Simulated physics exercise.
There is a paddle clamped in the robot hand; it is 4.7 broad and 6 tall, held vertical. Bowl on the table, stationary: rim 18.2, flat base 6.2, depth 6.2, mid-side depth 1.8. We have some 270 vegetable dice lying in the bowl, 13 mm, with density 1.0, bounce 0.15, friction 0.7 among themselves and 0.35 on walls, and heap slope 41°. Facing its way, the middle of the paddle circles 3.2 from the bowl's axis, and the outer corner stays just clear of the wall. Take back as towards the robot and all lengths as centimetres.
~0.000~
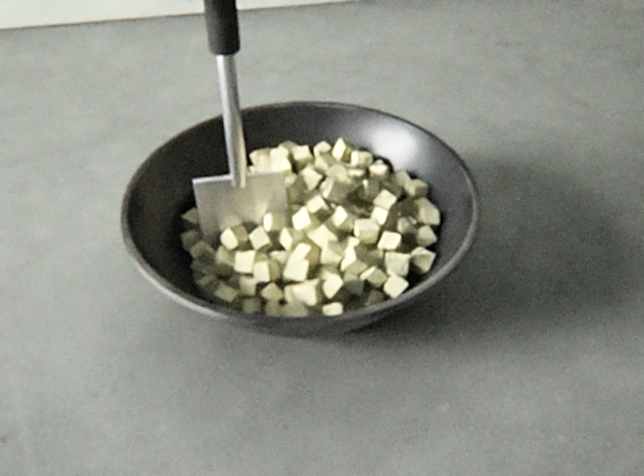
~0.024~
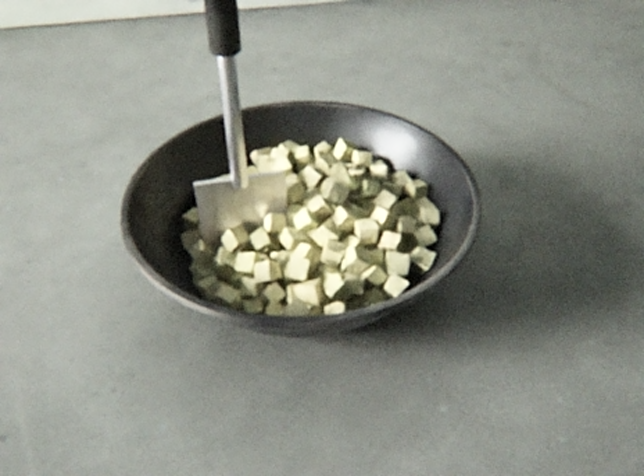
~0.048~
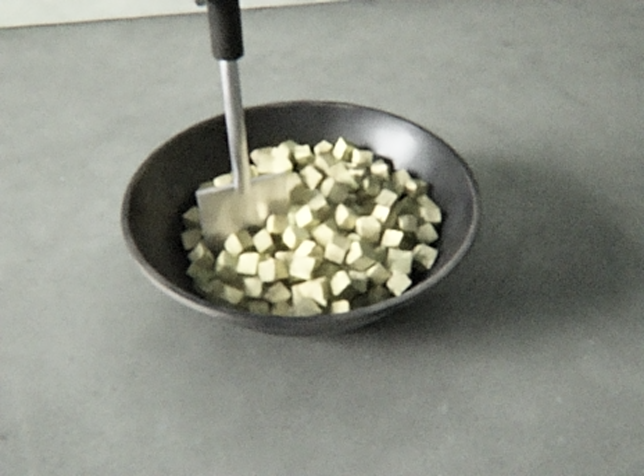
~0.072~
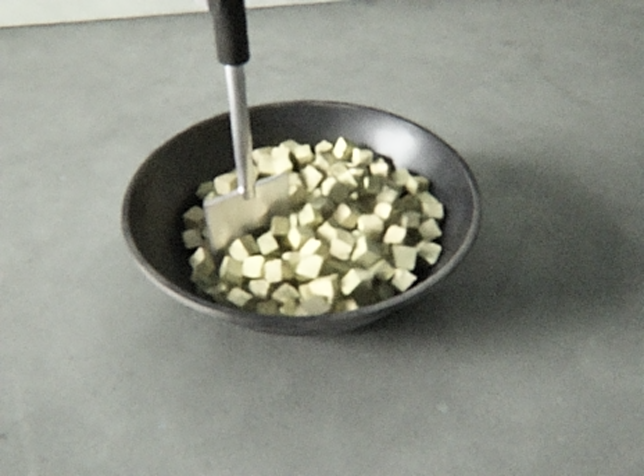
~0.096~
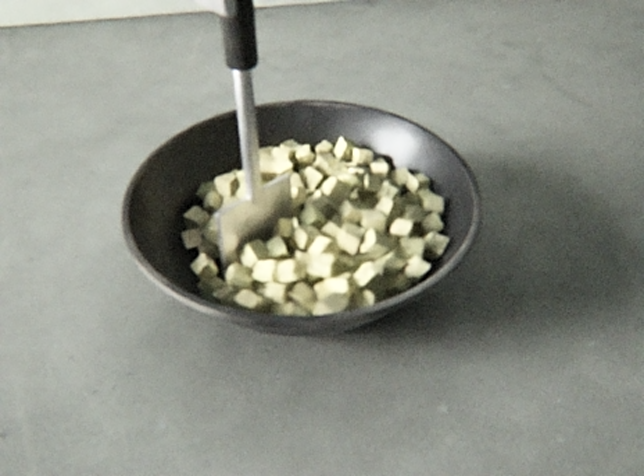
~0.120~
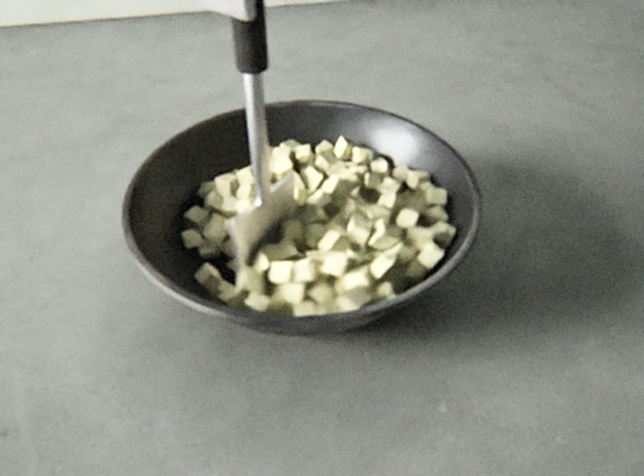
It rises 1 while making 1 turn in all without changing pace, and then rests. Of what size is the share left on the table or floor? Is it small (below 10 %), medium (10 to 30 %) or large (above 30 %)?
It is medium.
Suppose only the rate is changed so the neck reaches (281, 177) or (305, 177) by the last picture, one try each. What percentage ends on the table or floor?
About 25 and 40 %.
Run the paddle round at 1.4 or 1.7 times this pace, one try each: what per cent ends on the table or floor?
Around 25 percent for the first try and 35 percent for the second.
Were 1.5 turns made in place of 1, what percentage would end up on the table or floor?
Roughly 25 per cent would end up there.
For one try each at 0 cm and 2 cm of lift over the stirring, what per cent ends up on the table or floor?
Some 20 and 20 per cent.
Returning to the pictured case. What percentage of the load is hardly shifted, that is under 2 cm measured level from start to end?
Around 5 in a hundred, roughly.
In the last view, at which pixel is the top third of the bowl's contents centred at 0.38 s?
About (396, 151).
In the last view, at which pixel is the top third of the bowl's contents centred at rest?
Centre, approx.: (233, 257).
After 0.38 s, 168° round, highest piece 9 above the table; 252 in the bowl, 8 on the table or floor, 12 in flight or on the tool.
After 0.64 s, 290° round, highest piece 9 above the table; 229 in the bowl, 38 on the table or floor, 5 in flight or on the tool.
After 0.97 s, 0° round, highest piece 8 above the table; 222 in the bowl, 50 on the table or floor.
After 1.67 s, 0° round, highest piece 8 above the table; 222 in the bowl, 50 on the table or floor.
At rest, 222 in the bowl, 50 on the table or floor. That is 18 % on the table or floor.
